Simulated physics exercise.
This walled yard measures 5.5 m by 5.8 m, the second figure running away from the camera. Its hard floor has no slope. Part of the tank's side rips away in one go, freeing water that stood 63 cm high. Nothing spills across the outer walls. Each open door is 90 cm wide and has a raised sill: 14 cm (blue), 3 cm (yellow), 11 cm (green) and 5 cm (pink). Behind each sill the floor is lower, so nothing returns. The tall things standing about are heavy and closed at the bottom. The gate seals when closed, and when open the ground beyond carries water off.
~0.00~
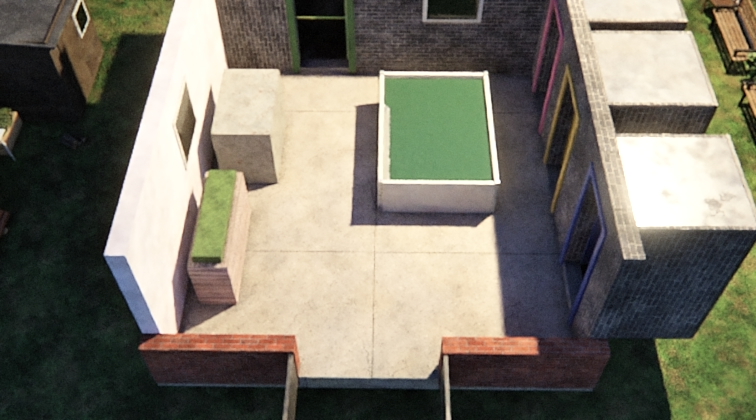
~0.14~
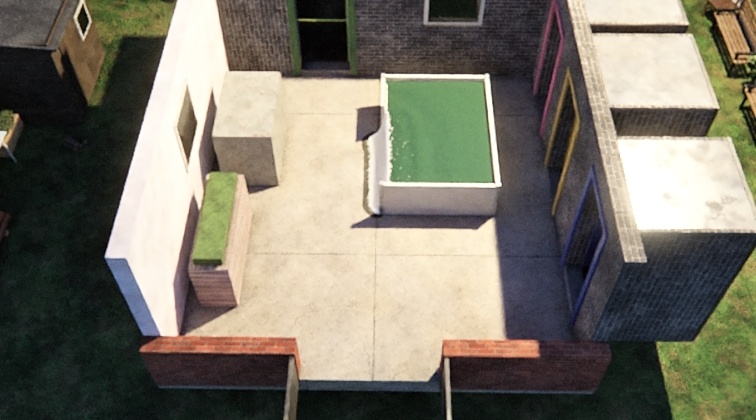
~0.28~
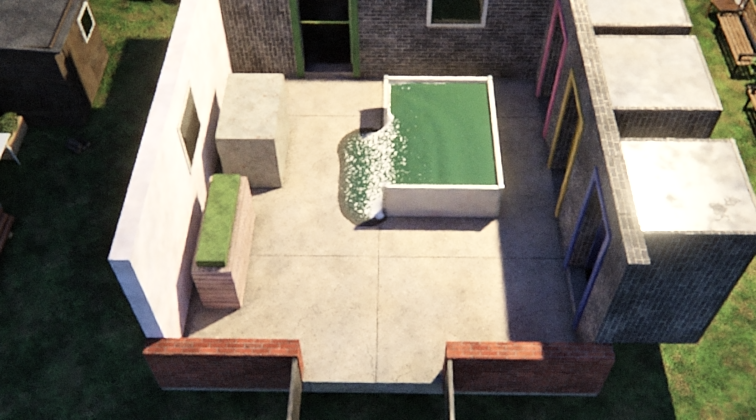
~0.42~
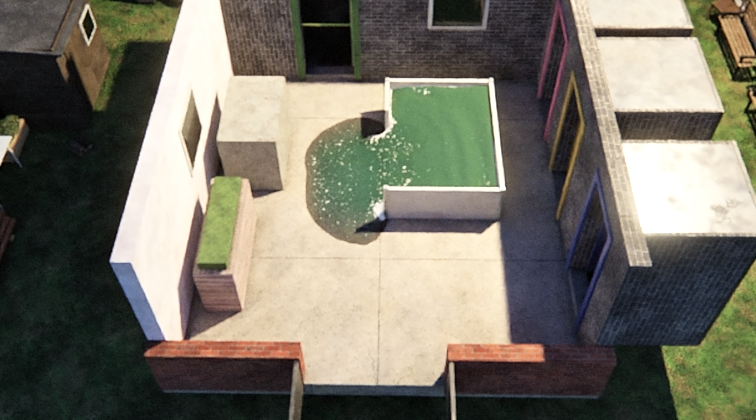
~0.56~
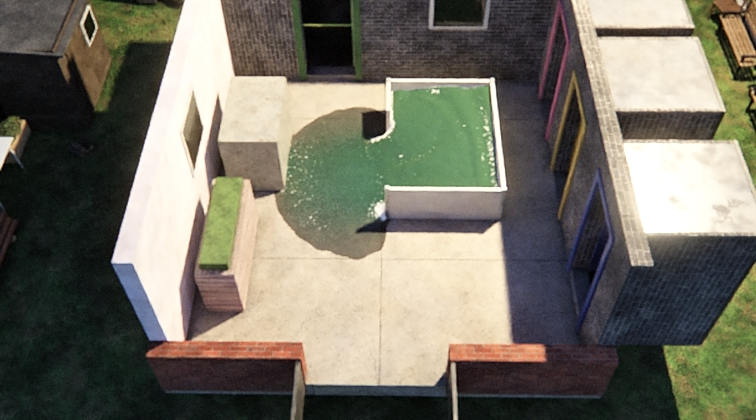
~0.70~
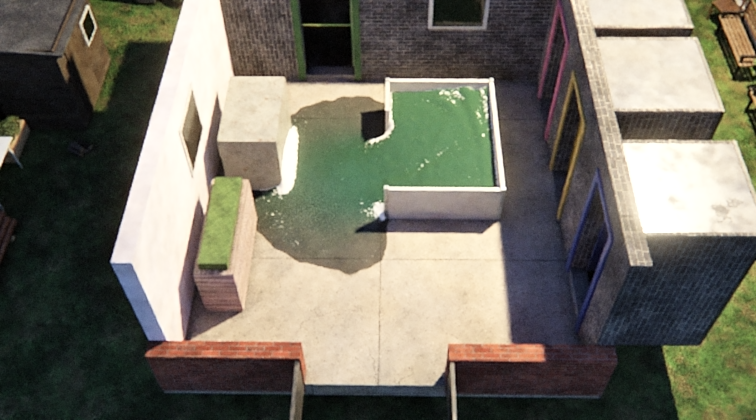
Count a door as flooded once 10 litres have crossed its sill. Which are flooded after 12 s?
Within that time: At the blue door it keeps below the limit; at the yellow door it passes the limit; at the green door it goes over the limit; at the pink door it goes over the limit.
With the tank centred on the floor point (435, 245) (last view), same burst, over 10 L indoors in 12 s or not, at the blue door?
Then: Blue under.
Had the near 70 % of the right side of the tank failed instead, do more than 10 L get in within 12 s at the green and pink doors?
Against that limit: Green below, pink past it.
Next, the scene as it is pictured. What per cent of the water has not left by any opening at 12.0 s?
About 70 per cent.
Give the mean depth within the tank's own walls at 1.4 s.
Roughly 36 cm on average.
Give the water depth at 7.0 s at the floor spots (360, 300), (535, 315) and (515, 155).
About 5, 7 and 4 cm.
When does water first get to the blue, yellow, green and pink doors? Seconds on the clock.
Blue 5.0 s, yellow 6.0 s, green 1.2 s, pink 4.0 s.
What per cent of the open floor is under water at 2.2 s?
About 45 per cent.
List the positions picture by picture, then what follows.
Still water, 63 cm deep, in the tank at (436, 128), in the first frame.
The front is at (373, 135), 0.9 m from the gap at (384, 165); 0.3 m2 of floor is under water; 63 cm left at the back of the tank, in the second frame.
The front is at (359, 220), 1.1 m from the gap at (387, 167); 1.1 m2 of floor is under water; 63 cm left at the back of the tank, in the third frame.
The front is at (318, 142), 1.4 m from the gap at (388, 170); 2.6 m2 of floor is under water; 61 cm left at the back of the tank, in the fourth frame.
Water pours out at (390, 170) and has run 1.8 m, to (291, 144); typically 7 cm deep outside, 54 cm at the tank's back, in the fifth frame.
Water pours out at (389, 170) and has run 2.4 m, to a hidden place; typically 6 cm deep outside, 56 cm at the tank's back, in the sixth frame.
After 1.4 s water covers 30 % of the floor and is deepest (43 cm) near (293, 179); blue door not reached, yellow door not reached, green door 2 cm at the sill, 0 L in, pink door not reached.
After 2.2 s water covers 45 % of the floor and is deepest (36 cm) near (259, 367); blue door not reached, yellow door not reached, green door 21 cm at the sill, 13 L in, pink door not reached.
After 3.5 s water covers 60 % of the floor and is deepest (29 cm) near (275, 344); blue door not reached, yellow door not reached, green door 22 cm at the sill, 59 L in, pink door not reached.
After 7.0 s water covers 95 % of the floor and is deepest (14 cm) near (531, 90); blue door 8 cm at the sill, 0 L in, yellow door 6 cm at the sill, 0 L in, green door 8 cm at the sill, 118 L in, pink door 9 cm at the sill, 31 L in.
After 12.0 s water covers 100 % of the floor and is deepest (8 cm) near (502, 189); blue door 6 cm at the sill, 0 L in, yellow door 8 cm at the sill, 78 L in, green door 5 cm at the sill, 118 L in, pink door 7 cm at the sill, 68 L in.
